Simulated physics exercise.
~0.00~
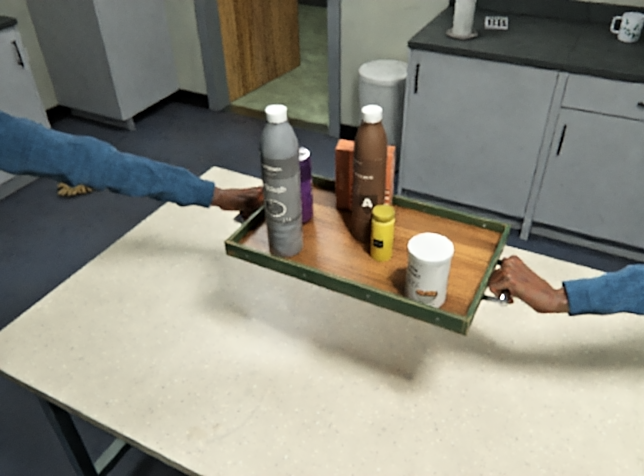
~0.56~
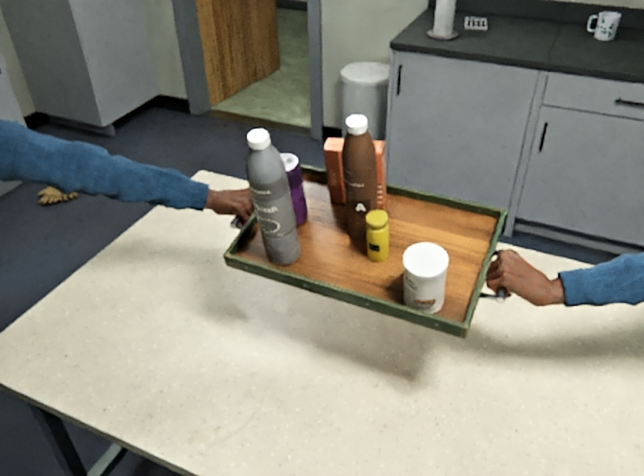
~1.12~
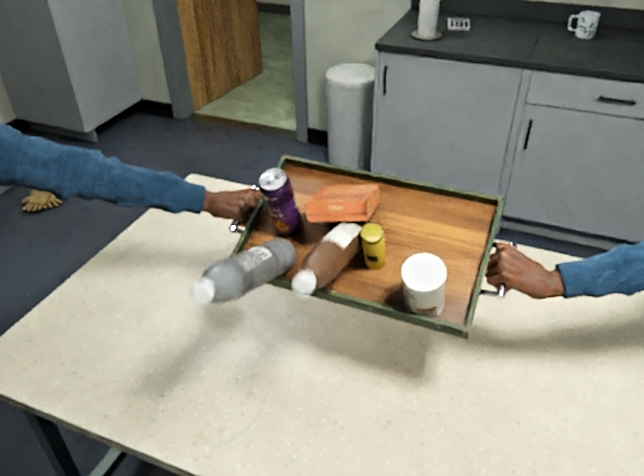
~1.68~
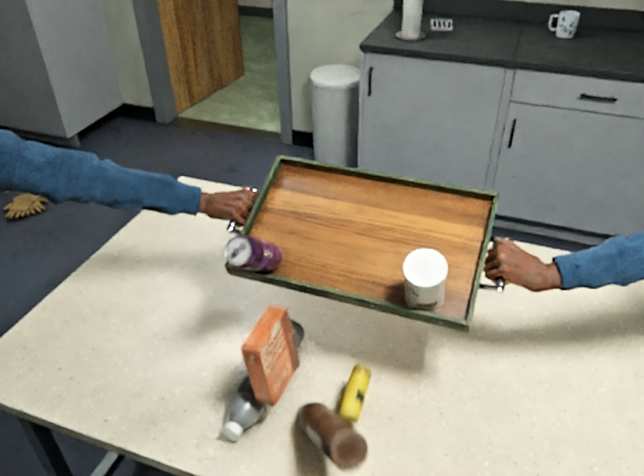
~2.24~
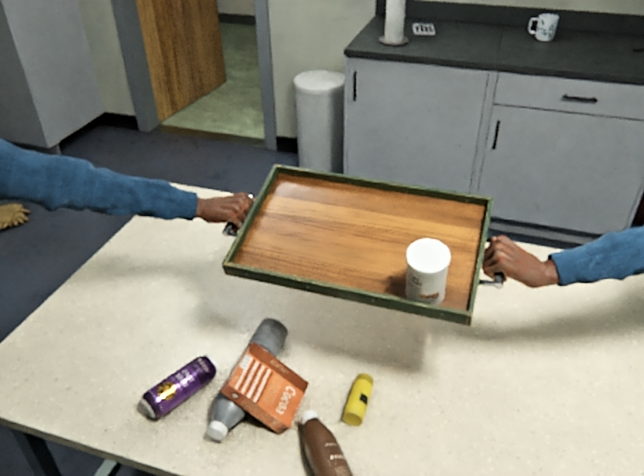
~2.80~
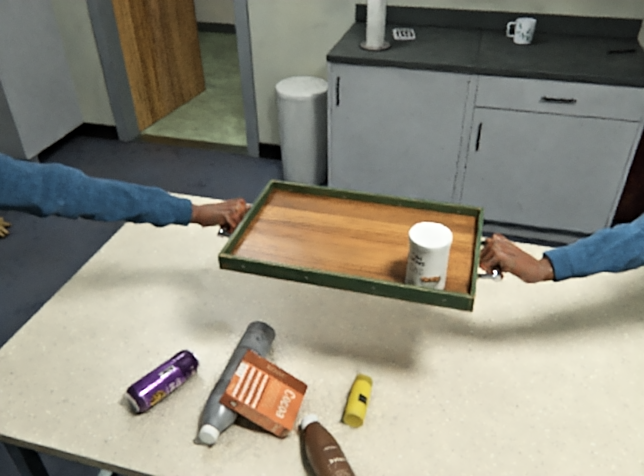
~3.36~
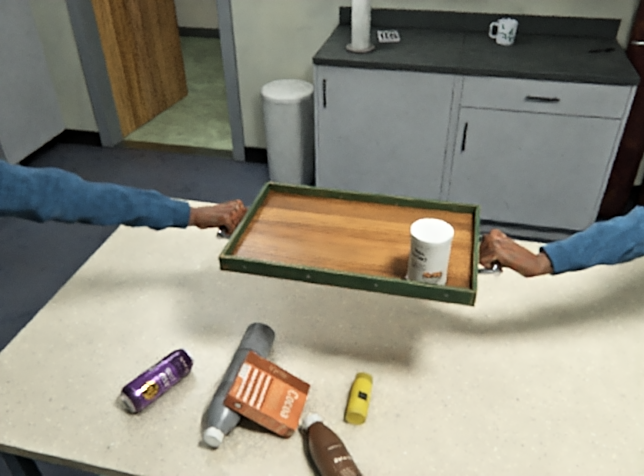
A green-rimmed wooden tray is held by two blue-sleeved arms over a pale table in a room with grey cabinets, seen from slightly above. It carries a grey bottle and purple can at left, a brown bottle and orange packet near the middle, a yellow shaker, and a white tin at right. The near edge tips down, and the bottles topple and slide off first. The orange packet falls over and follows with the yellow shaker, then the purple can drops. The tray levels with only the white tin aboard, the other five lying on the table.
